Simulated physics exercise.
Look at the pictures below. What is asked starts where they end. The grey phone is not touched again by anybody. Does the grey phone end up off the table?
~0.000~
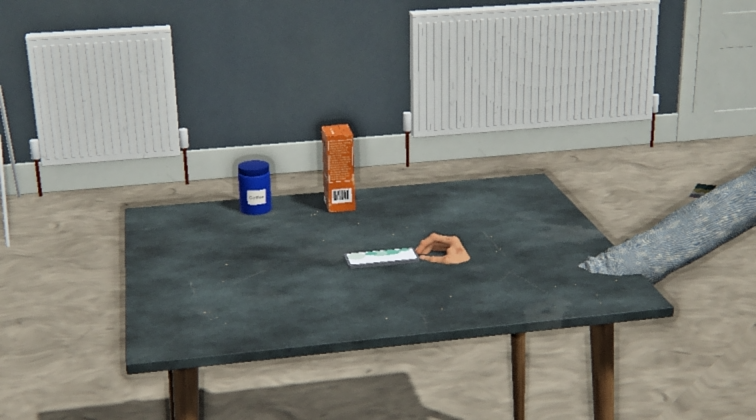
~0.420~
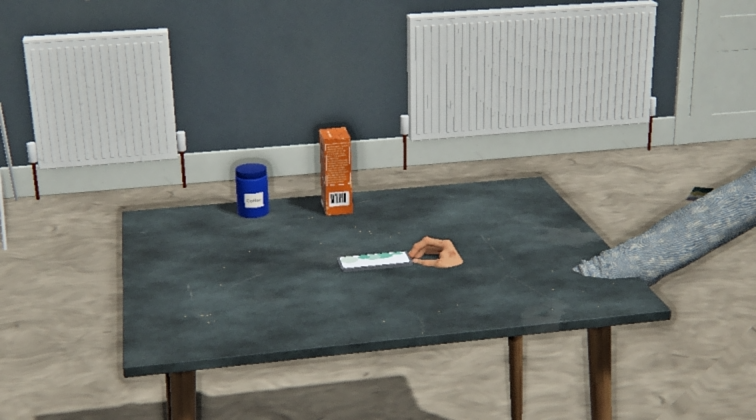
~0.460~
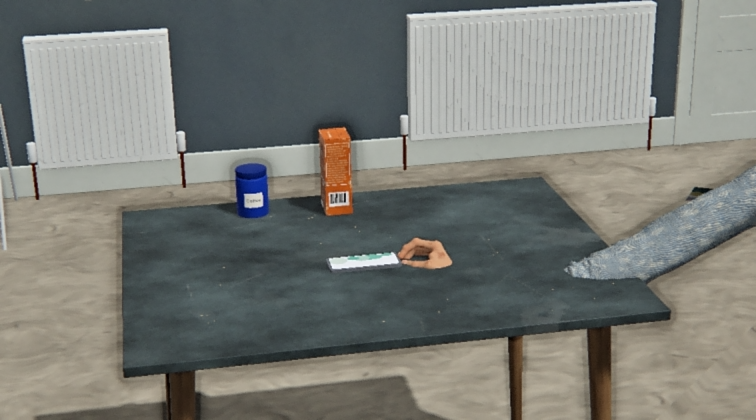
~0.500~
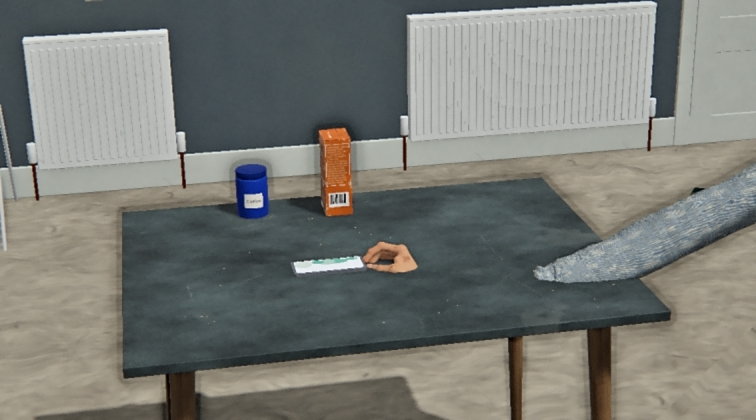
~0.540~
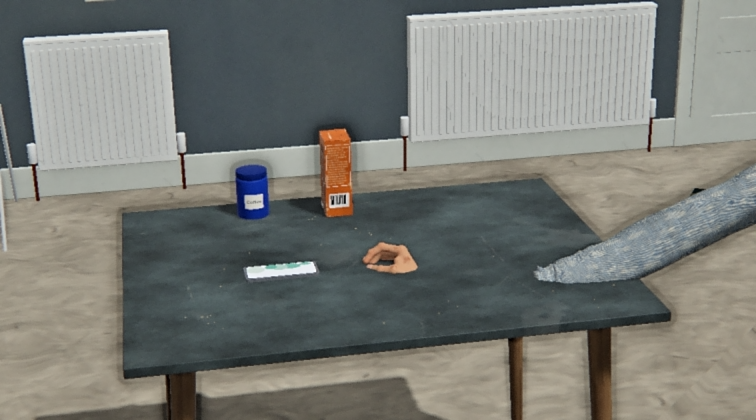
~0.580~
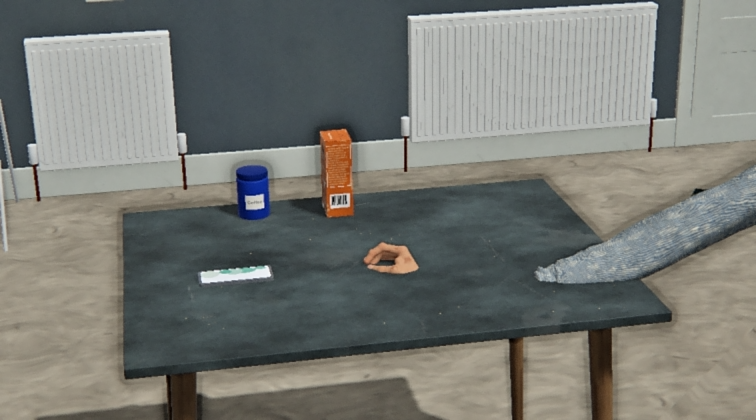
Yes.
Around 0.68 s, grey phone displaced well along near (124, 287).
Around 0.88 s, grey phone now off the table.
Around 1.08 s, things are still on the move.
Finally (1.3 s), off the table, grey phone.
